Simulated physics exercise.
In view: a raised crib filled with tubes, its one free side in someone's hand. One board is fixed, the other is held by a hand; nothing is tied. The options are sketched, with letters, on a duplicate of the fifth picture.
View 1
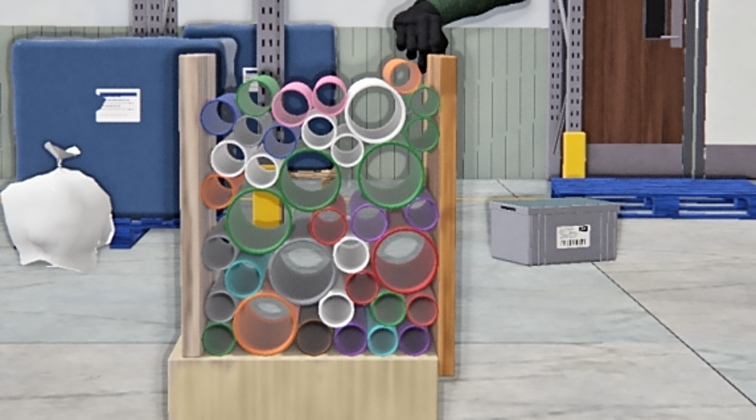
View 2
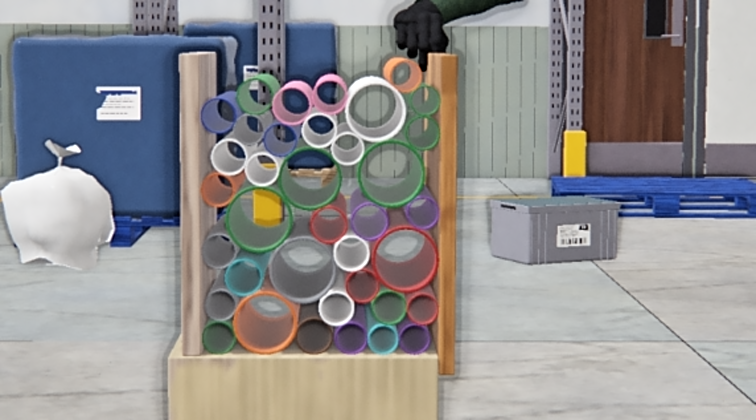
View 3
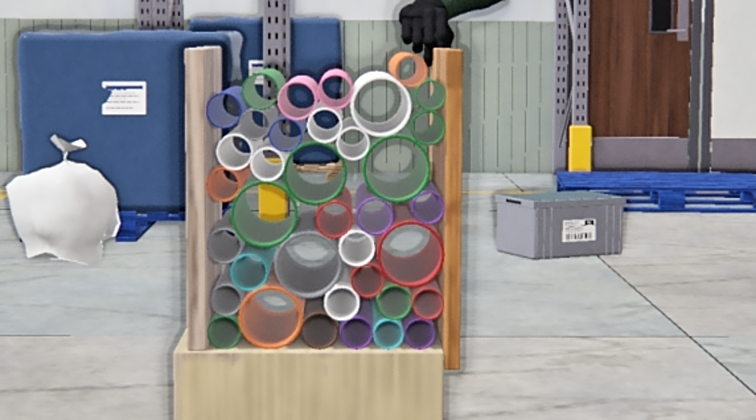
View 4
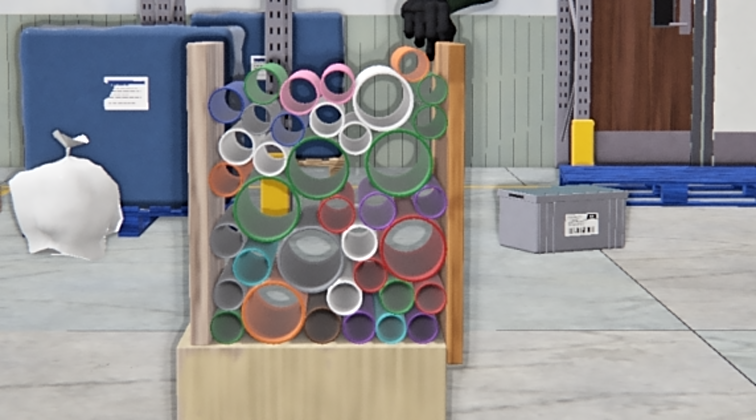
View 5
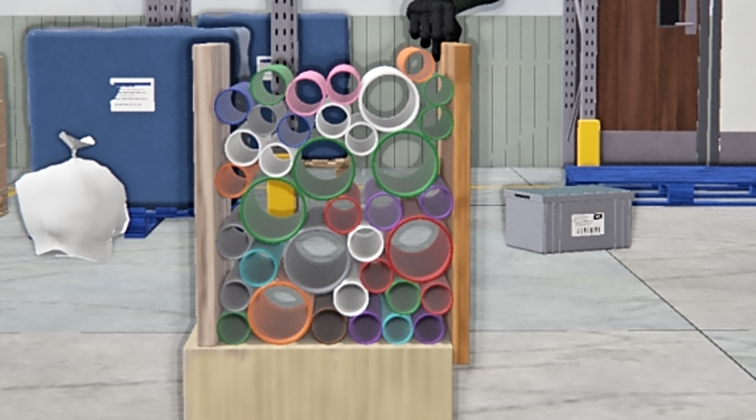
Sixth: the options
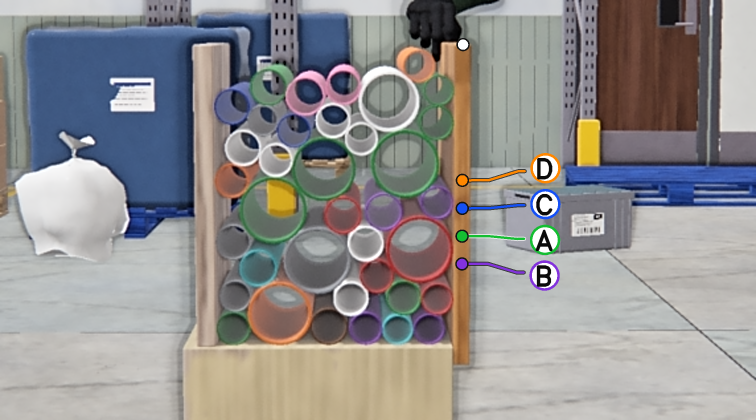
Gloved hand resting on the right side board of a raised crib of colourful tubes, nothing moving but a slight view drift.
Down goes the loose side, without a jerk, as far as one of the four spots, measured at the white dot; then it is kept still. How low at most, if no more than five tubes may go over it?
At most to C.
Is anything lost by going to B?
Yes.
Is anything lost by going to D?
Yes, at D.
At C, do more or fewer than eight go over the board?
At C, fewer than eight.
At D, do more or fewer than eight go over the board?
It loses fewer than eight.
On the copy, A at (462, 236); B at (462, 264); C at (462, 209); D at (462, 181); the white dot at (463, 45).
On C. First, top of the board (454, 115).
Then, top of the board (454, 195).
Finally, top of the board (454, 208), three out over the board.
By contrast, A more than five out over the board; B more than five out over the board; D two out over the board.
